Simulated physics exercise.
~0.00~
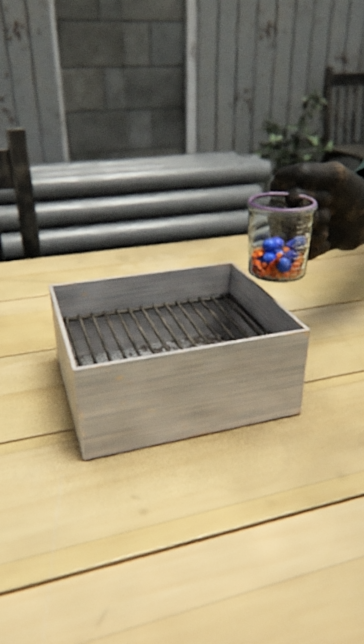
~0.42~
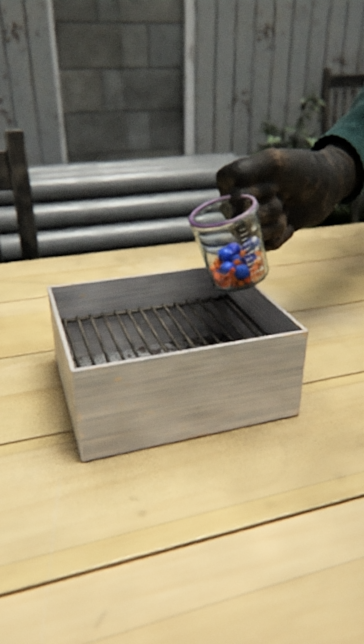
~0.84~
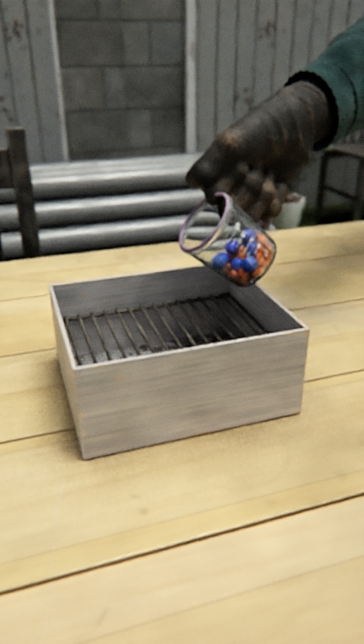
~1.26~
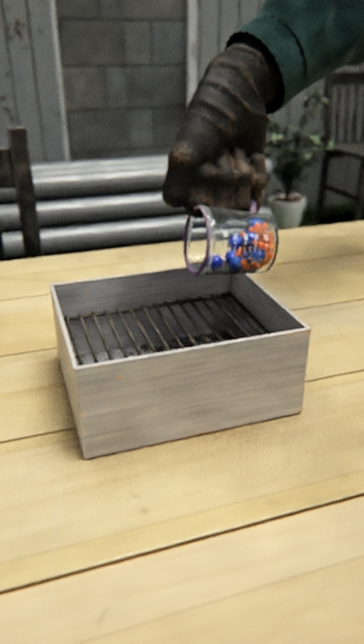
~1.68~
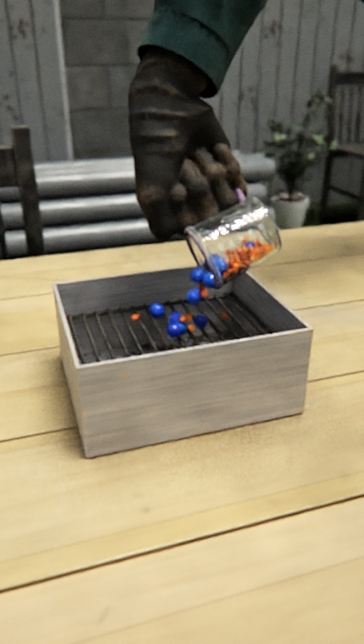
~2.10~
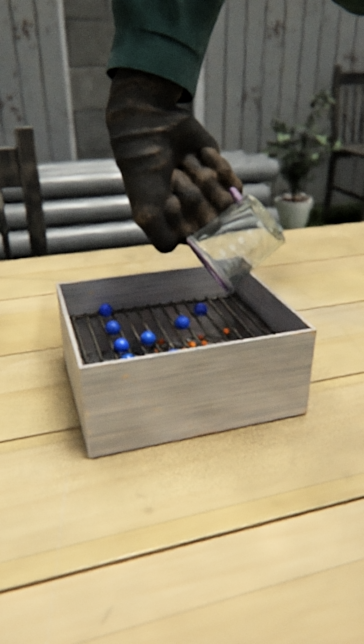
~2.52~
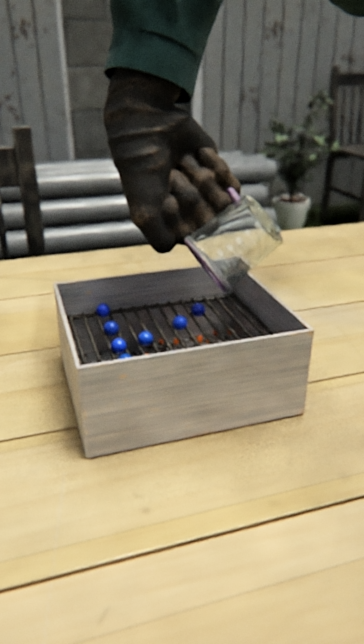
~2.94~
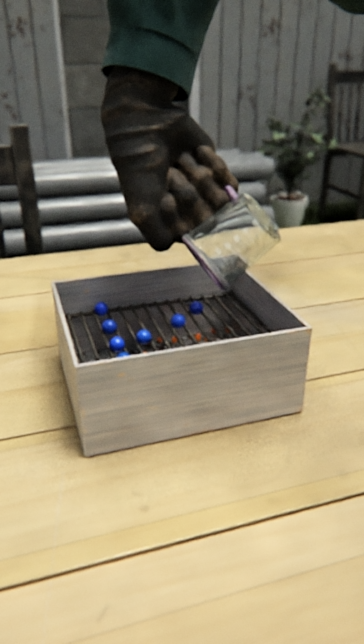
A dark-gloved hand holds a clear cup of blue and orange pieces to the right of an open grey box with dark wires across it, seen from slightly above on a pale wooden table. Grey pipes, a wall and a potted plant stand behind. The hand carries the cup left over the box and tips it onto its side. Pieces tumble out, blue and orange together, onto the wires. The cup empties and stays tilted downward as the orange ones drop through. The blue ones remain scattered on top, with a little orange visible below.
